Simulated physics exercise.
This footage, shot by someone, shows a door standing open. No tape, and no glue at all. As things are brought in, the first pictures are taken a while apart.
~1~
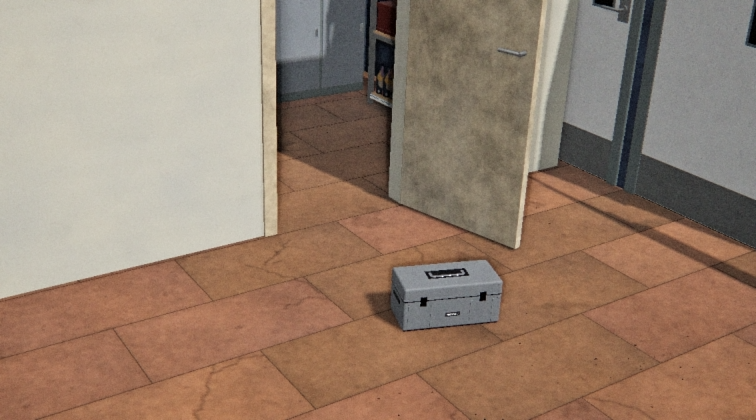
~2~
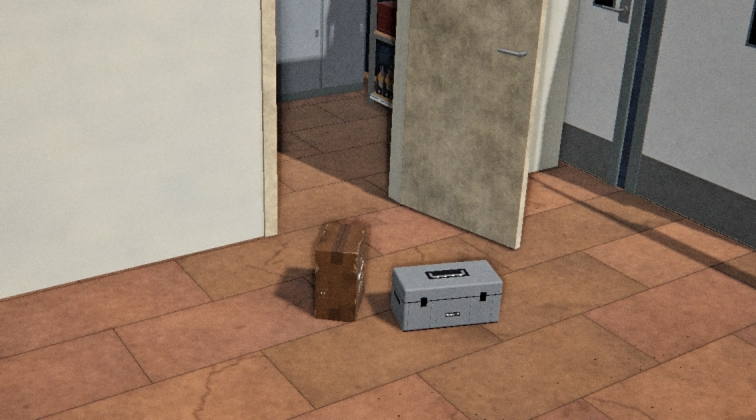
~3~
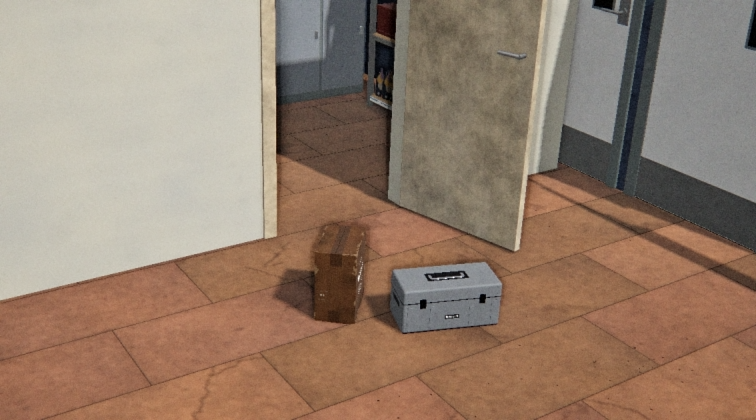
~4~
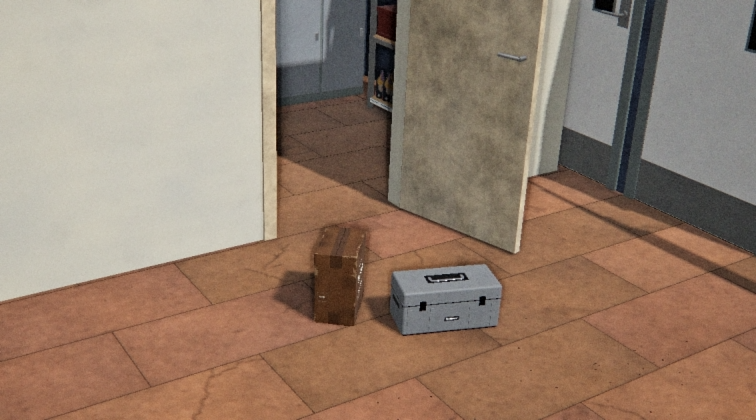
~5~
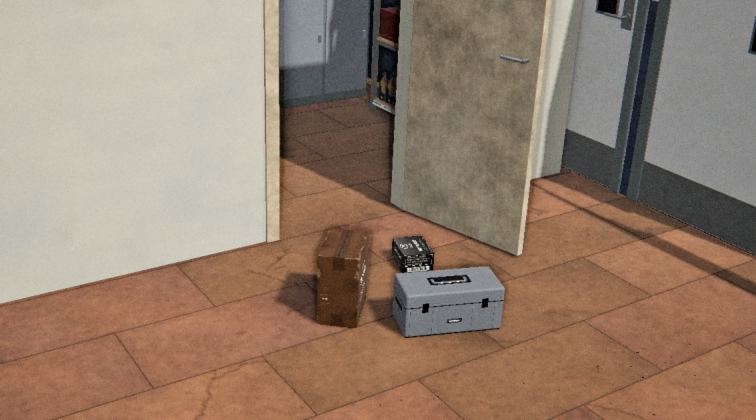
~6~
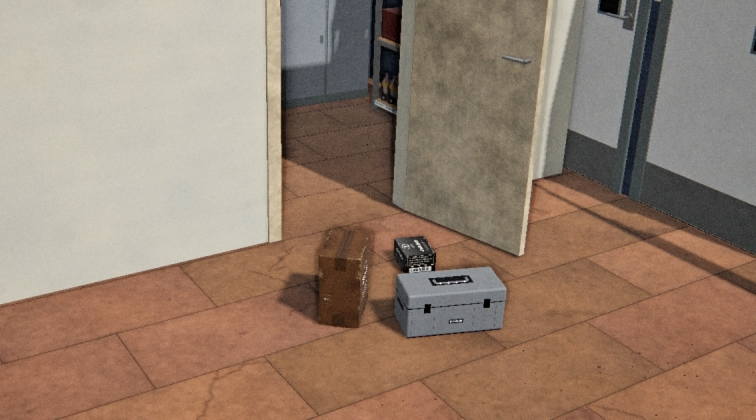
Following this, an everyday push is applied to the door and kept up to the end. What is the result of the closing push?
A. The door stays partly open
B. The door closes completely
A.
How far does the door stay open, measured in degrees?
Roughly 10°.
Then, 1.50 s on from there, open by 65°; black box shifted a little near (408, 254).
Then, 2.10 s on from there, open by 41°; black box shifted about its own width near (357, 249).
Then, 2.60 s on from there, open by 22°; black box shifted well along near (319, 238).
In the end, open by 11°; moved from the start, black box; the other 2 unmoved. At the end, from the last picture's camera, black box near (303, 231).
